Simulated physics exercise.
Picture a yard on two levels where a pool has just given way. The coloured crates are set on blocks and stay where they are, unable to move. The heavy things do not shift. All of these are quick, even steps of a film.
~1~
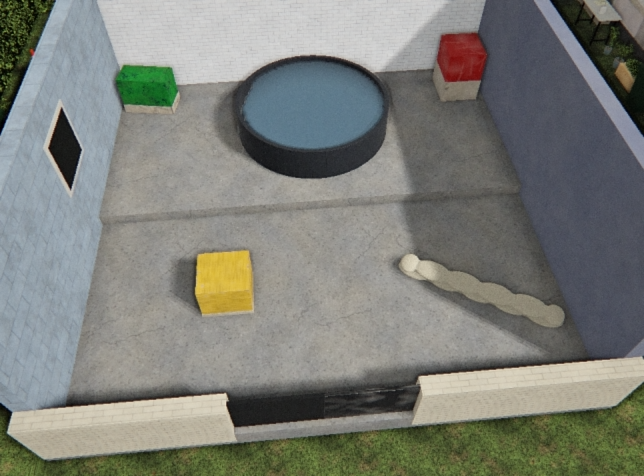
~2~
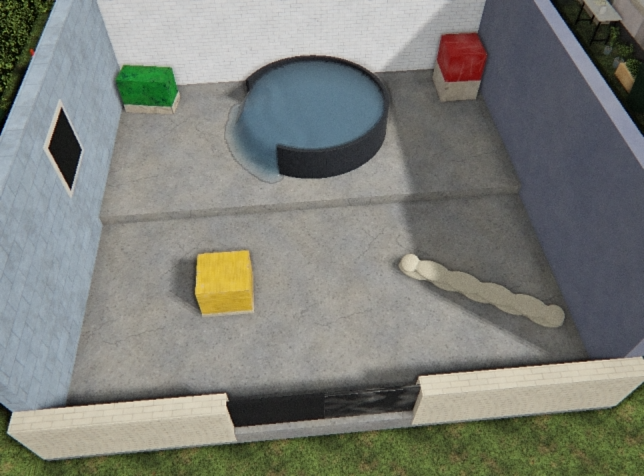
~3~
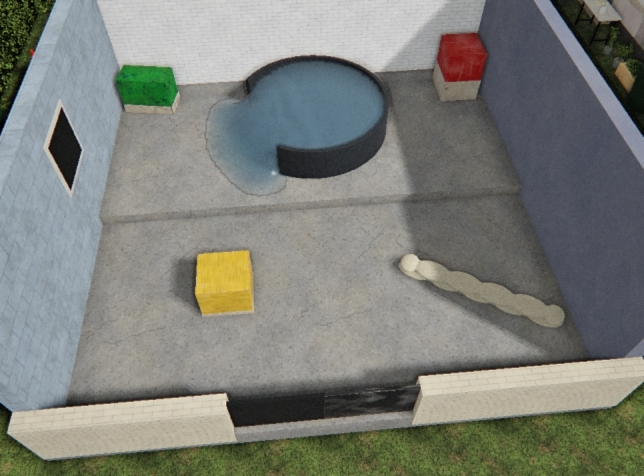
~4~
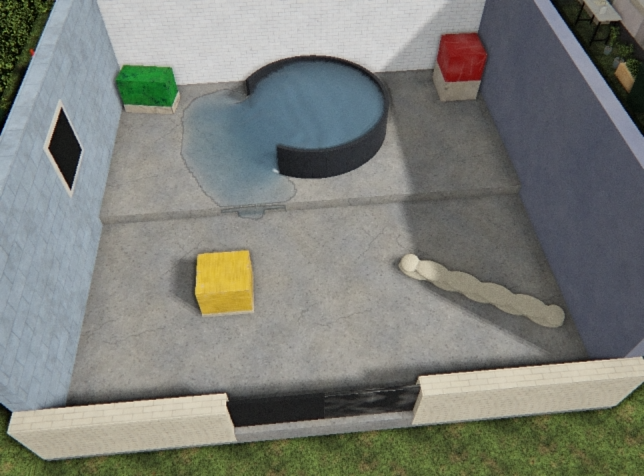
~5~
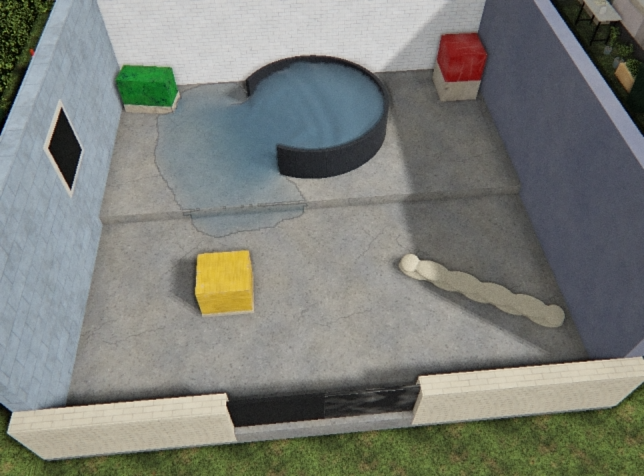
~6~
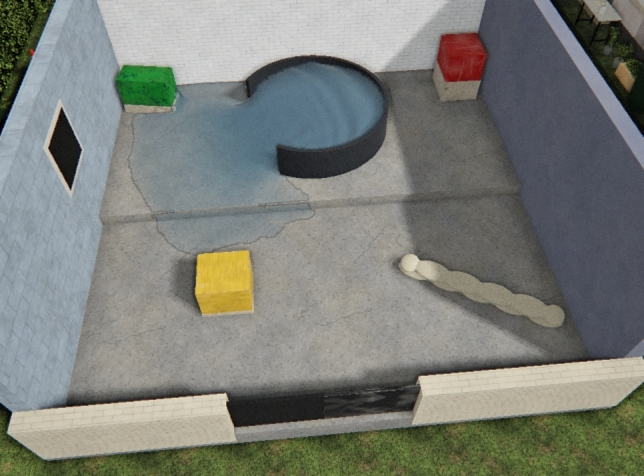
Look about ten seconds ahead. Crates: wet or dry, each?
Yellow crate wet, red crate dry, green crate wet.
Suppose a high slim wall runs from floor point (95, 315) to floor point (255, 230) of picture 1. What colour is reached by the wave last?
I'd say the red one comes last.
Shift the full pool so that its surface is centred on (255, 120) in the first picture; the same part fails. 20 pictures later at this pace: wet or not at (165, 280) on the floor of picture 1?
That point would end up soaked.
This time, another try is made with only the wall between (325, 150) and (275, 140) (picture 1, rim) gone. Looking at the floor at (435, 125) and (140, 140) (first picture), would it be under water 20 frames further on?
Result, in order - parched, parched.
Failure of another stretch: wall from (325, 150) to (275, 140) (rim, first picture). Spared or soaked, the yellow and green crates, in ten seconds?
Note - yellow crate is overtopped; green crate is left dry.
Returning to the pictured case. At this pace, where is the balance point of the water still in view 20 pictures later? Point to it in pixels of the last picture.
Point: (205, 183).
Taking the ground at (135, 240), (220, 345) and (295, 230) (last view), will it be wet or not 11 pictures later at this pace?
Status per point, in sequence: Waterlogged, then unwetted, then unwetted.
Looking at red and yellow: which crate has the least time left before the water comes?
First to get wet: The yellow one.
A moment on, water covers 30 % of the floor; the yellow crate water round its plinth, the red crate not reached, the green crate water round its plinth.
Next, water covers 30 % of the floor; the yellow crate water round its plinth, the red crate not reached, the green crate water round its plinth.
Then, water covers 40 % of the floor; the yellow crate water round its plinth, the red crate not reached, the green crate water round its plinth.
Later, water covers 65 % of the floor; the yellow crate water round its plinth, the red crate water round its plinth, the green crate water round its plinth.
In the end, water covers 80 % of the floor; the yellow crate was topped, the red crate stayed above the water, the green crate was topped.
